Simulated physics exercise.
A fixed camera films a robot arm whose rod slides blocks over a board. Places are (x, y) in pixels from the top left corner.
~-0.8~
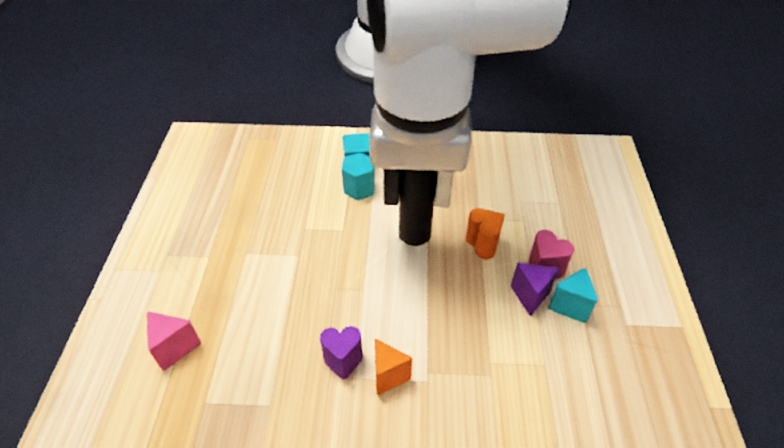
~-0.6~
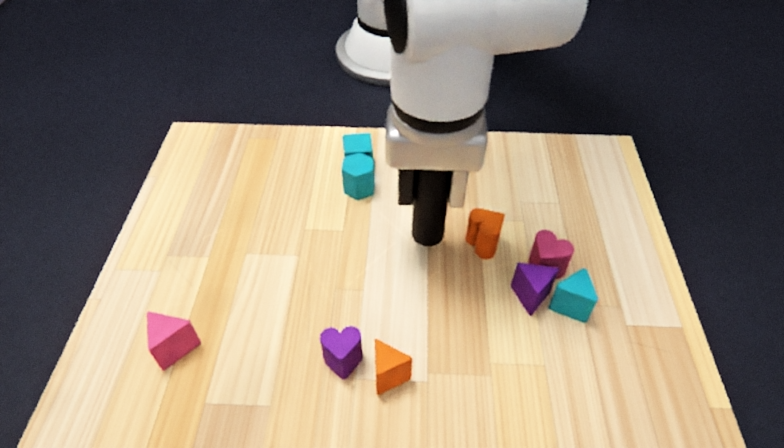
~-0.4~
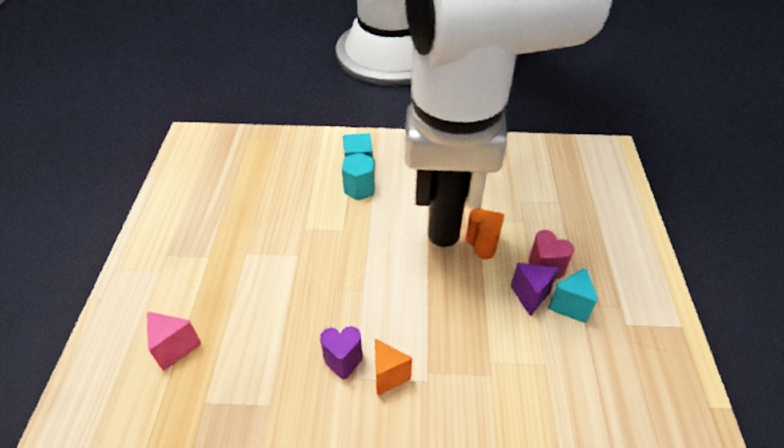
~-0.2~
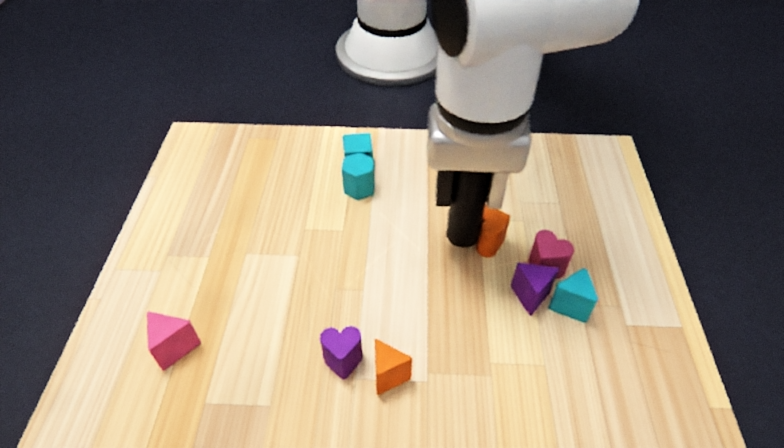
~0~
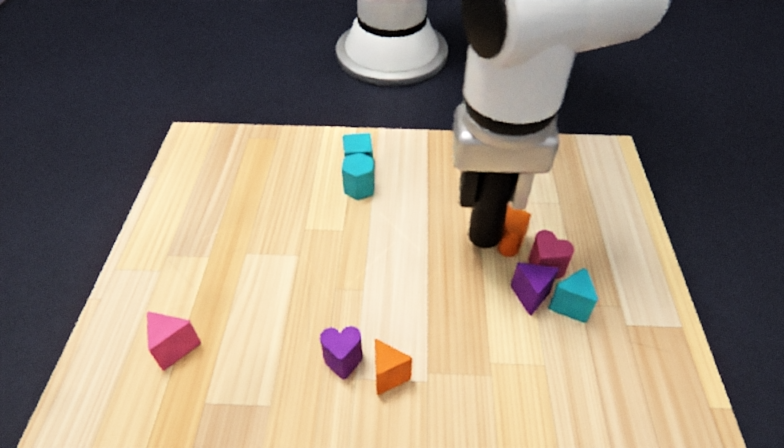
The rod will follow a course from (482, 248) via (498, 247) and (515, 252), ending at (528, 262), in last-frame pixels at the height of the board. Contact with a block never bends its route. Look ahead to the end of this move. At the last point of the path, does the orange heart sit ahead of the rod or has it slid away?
Fallen away.
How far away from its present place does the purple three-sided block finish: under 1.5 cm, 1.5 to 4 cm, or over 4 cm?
Movement: Under 1.5 cm.
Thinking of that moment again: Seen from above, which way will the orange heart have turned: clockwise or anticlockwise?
I'd predict that, seen from above, the orange heart rotates counter-clockwise.
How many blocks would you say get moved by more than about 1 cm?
Expect two.
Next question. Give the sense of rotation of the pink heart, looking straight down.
Looking down: Clockwise.
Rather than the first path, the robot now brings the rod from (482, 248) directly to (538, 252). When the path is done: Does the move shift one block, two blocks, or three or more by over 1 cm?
2.
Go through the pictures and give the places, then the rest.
In the first picture, rod's lower end at (415, 234); orange heart at (488, 220); purple three-sided block at (538, 274); pink heart at (553, 245).
In the second picture, rod at (428, 234); blocks still.
In the third picture, rod at (444, 235); blocks still.
In the fourth picture, rod at (462, 235); orange heart at (492, 218).
In the fifth picture, rod at (484, 236); orange heart at (513, 218); purple three-sided block at (538, 274); pink heart at (553, 245).
What follows on the original path. Halfway along, rod at (510, 236); orange heart at (538, 215).
At the end, rod at (532, 250); orange heart at (545, 216), turned 30° anticlockwise; purple three-sided block still; pink heart at (567, 251), turned 25° clockwise.
